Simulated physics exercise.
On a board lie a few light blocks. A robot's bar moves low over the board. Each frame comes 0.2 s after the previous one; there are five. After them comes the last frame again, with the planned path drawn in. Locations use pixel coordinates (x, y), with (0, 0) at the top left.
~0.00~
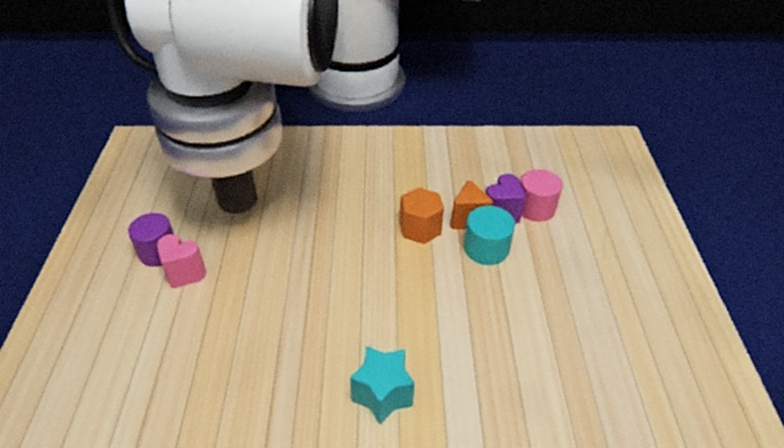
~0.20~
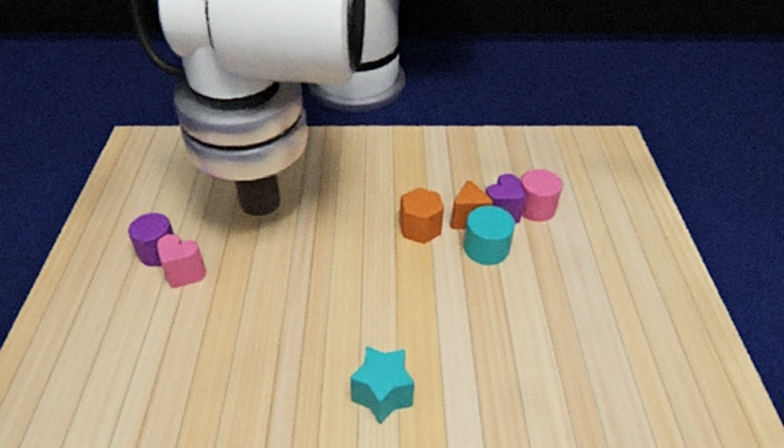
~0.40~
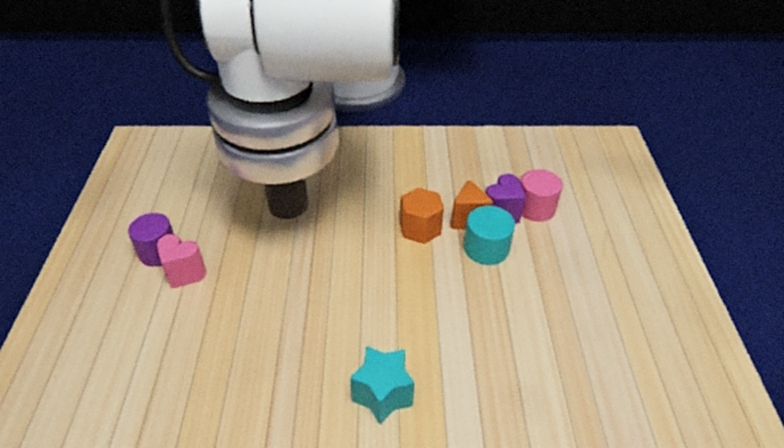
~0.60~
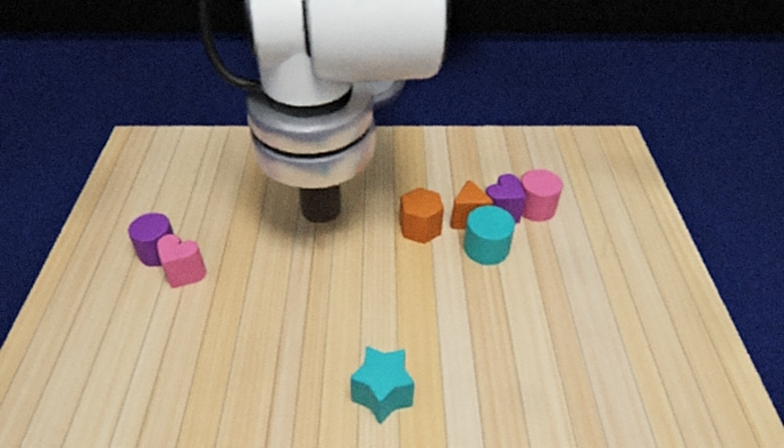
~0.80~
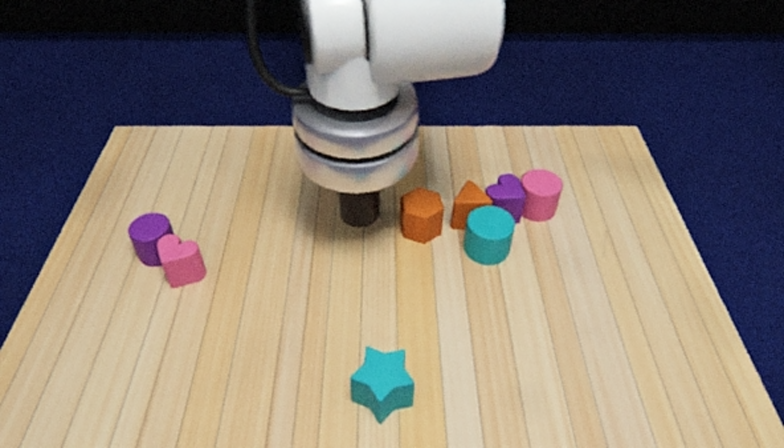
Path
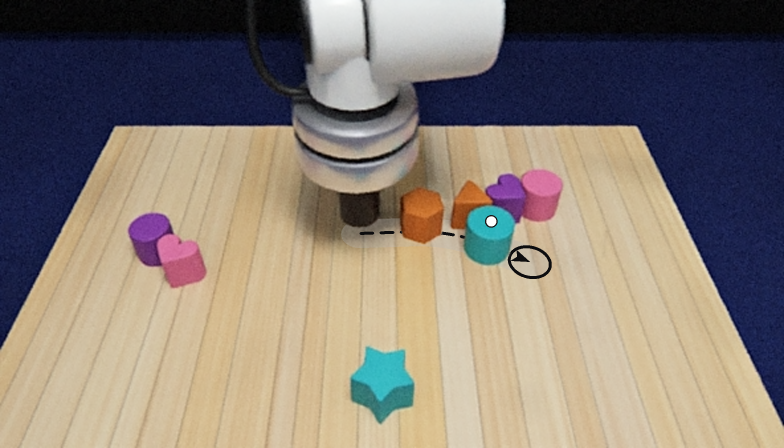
On a wooden board, a robot arm's dark bar moving right toward an orange six-sided block, the coloured blocks staying still.
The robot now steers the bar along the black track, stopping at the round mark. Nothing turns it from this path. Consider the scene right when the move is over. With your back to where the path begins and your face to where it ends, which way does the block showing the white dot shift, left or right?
To the path's right.
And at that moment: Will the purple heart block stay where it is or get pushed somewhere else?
It is shifted.
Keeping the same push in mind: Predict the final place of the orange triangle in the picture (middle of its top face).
Its top middle will sit at (570, 193).
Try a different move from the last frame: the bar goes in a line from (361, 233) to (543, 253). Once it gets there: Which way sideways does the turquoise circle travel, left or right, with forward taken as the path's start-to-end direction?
It's set to shift right.
The line goes from (361, 233) via (418, 232) and (475, 240), ending at (530, 262); the dot is on the turquoise circle.
On the path given first. One third of the way, bar (420, 212); orange six-sided block (462, 204), turned 15° clockwise; orange triangle (495, 198), turned 20° anticlockwise; turquoise circle (501, 226); purple heart block (519, 182), turned 30° anticlockwise; pink circle (555, 176).
Two thirds of the way, bar (478, 221); orange six-sided block (518, 208); orange triangle (547, 198), turned 40° anticlockwise; turquoise circle (541, 241); purple heart block (536, 176), turned 105° anticlockwise; pink circle (566, 166).
At the end, bar (535, 242); orange six-sided block (563, 215), turned 45° anticlockwise; orange triangle (570, 193), turned 85° anticlockwise; turquoise circle (579, 257); purple heart block (539, 176), turned 130° anticlockwise; pink circle (566, 164).
